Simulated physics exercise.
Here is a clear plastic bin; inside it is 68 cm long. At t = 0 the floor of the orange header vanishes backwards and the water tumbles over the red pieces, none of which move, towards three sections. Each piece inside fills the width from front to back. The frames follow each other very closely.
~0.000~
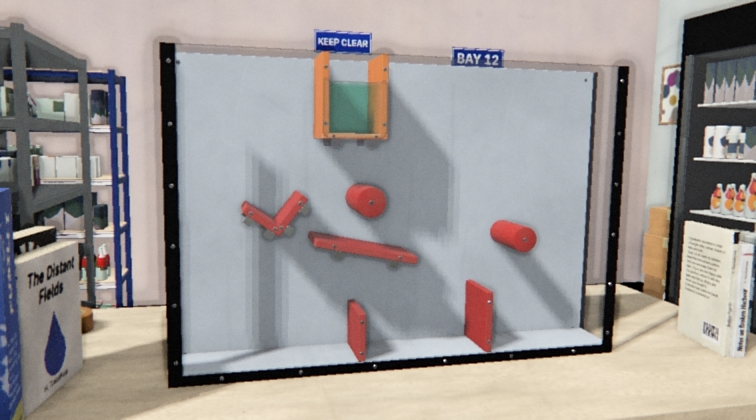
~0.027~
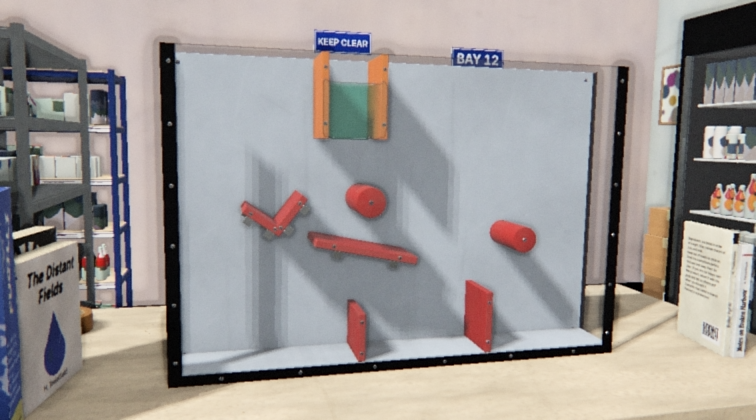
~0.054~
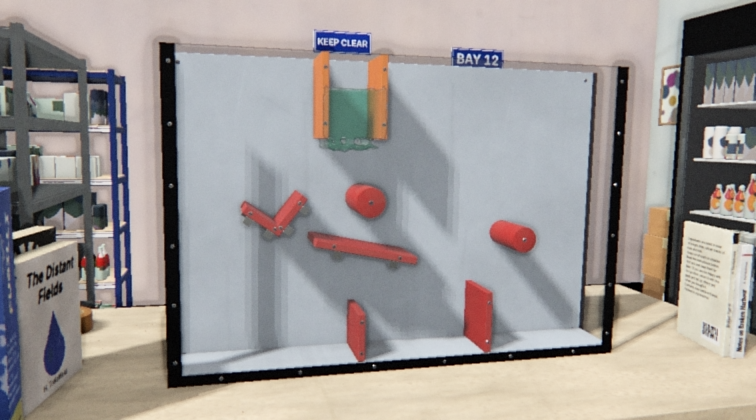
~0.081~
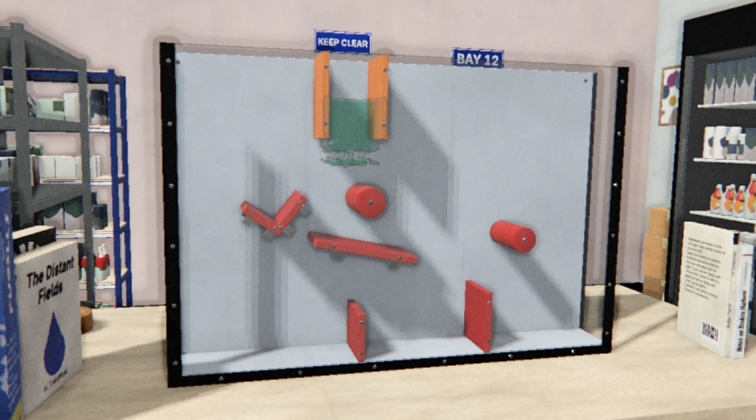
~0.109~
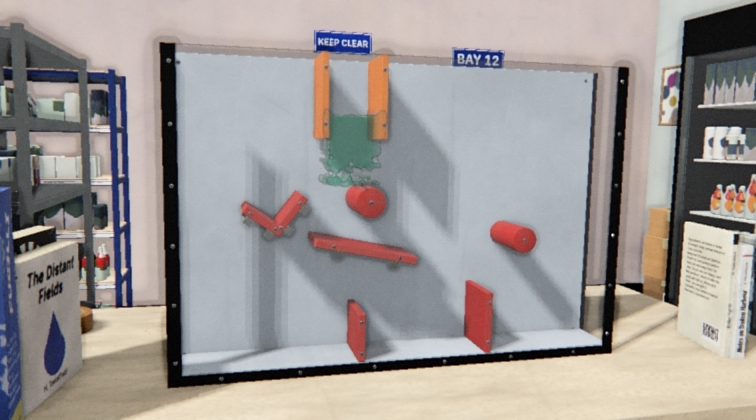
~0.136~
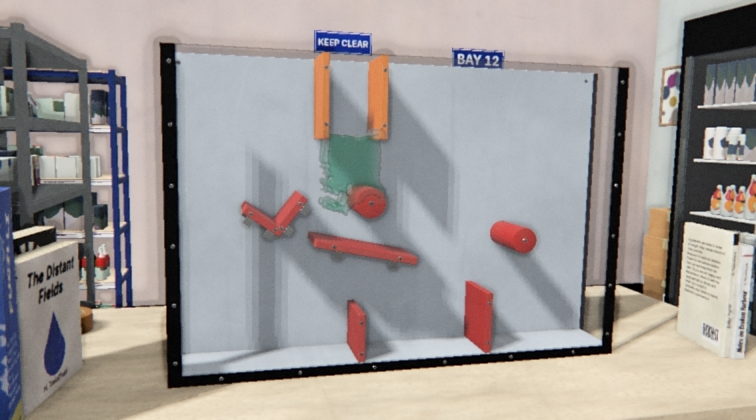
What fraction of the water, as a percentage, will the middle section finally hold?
The middle section gets about 40 per cent.
After 0.25 s 99 per cent has yet to come down; below, left 0, middle 2, right 0.
After 0.41 s 20 per cent has yet to come down; below, left 35, middle 30, right 16.
After 0.79 s 1 per cent has yet to come down; below, left 40, middle 40, right 18.
In the end the left section holds 40, the middle 41 and the right 18 per cent.
